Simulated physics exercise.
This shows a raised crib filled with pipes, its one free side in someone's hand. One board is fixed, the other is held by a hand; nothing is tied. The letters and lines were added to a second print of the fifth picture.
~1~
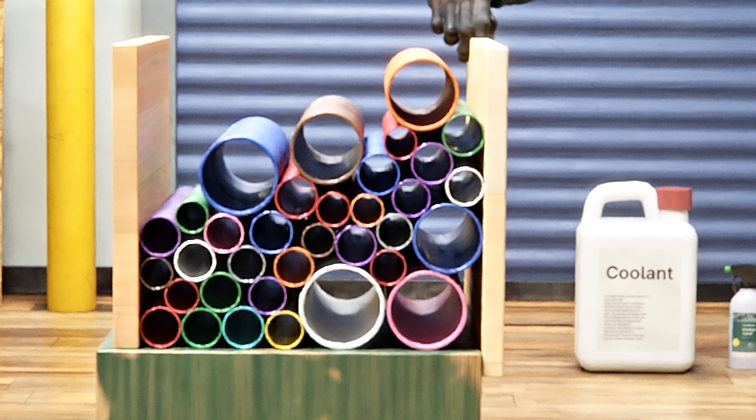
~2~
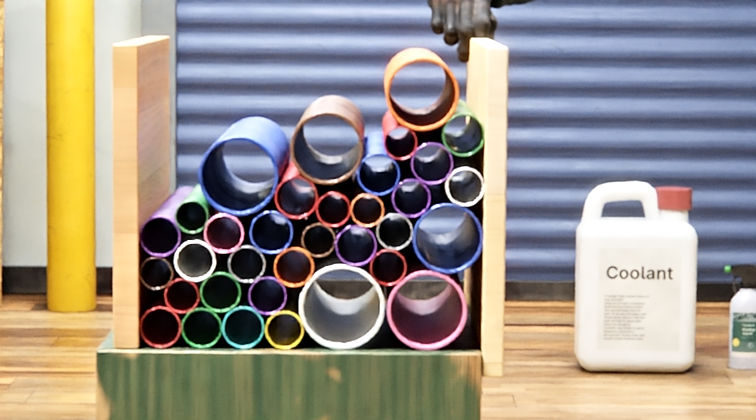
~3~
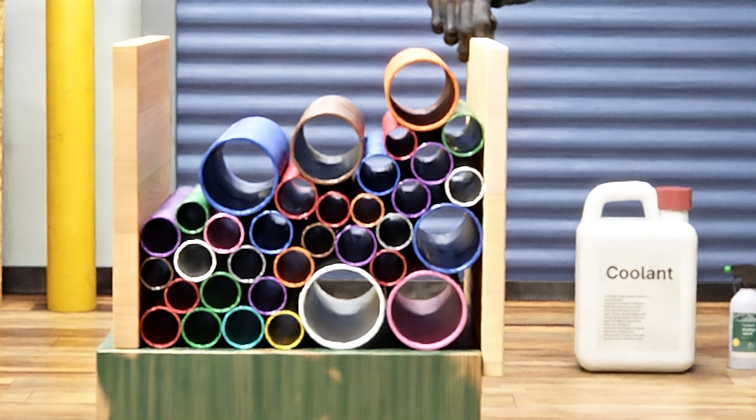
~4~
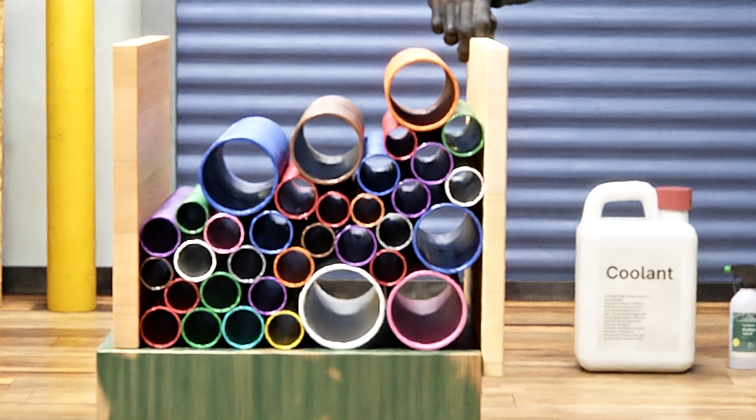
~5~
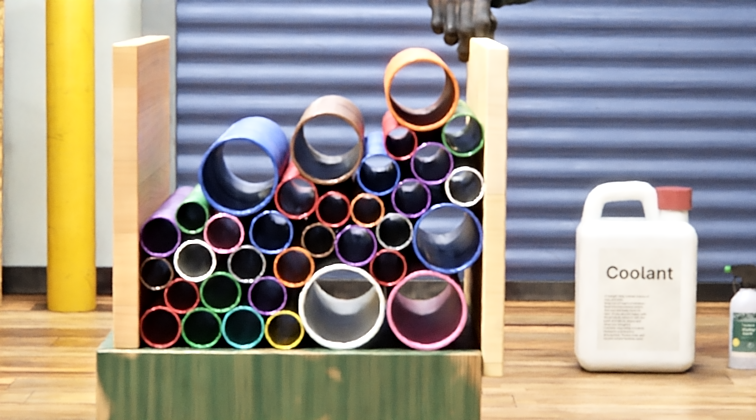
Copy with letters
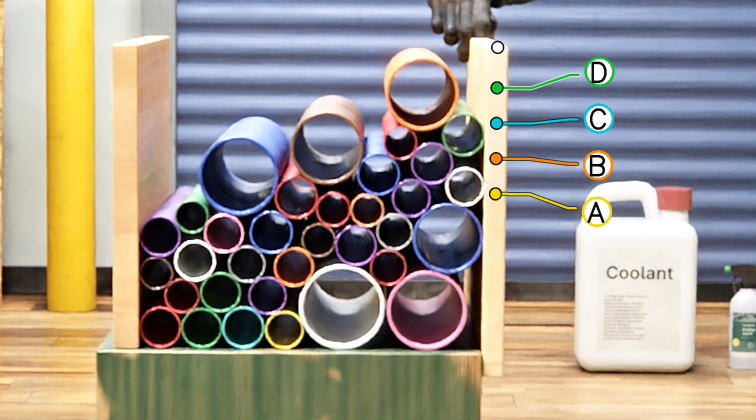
At first, colourful pipes of mixed sizes lie stacked between two upright wooden boards on a green base, with a dark hand at the top of the right board and a white coolant jug to the right. Throughout, the hand stays in place, and neither the pipes nor the boards visibly move.
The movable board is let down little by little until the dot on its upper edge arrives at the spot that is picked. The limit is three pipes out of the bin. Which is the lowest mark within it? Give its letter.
The last mark within the limit is A.
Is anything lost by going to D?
At D: No.
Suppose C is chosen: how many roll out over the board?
With C, none.
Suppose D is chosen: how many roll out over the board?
The count is none.
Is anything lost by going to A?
Yes.
On the marked copy, A at (496, 194); B at (496, 158); C at (497, 123); D at (497, 88); the white dot at (498, 47).
Following A. Soon after the start, top of the board (485, 117).
Later, top of the board (484, 191).
In the end, top of the board (484, 193), two out over the board.
As for the rest, B none out over the board; C none out over the board; D none out over the board.
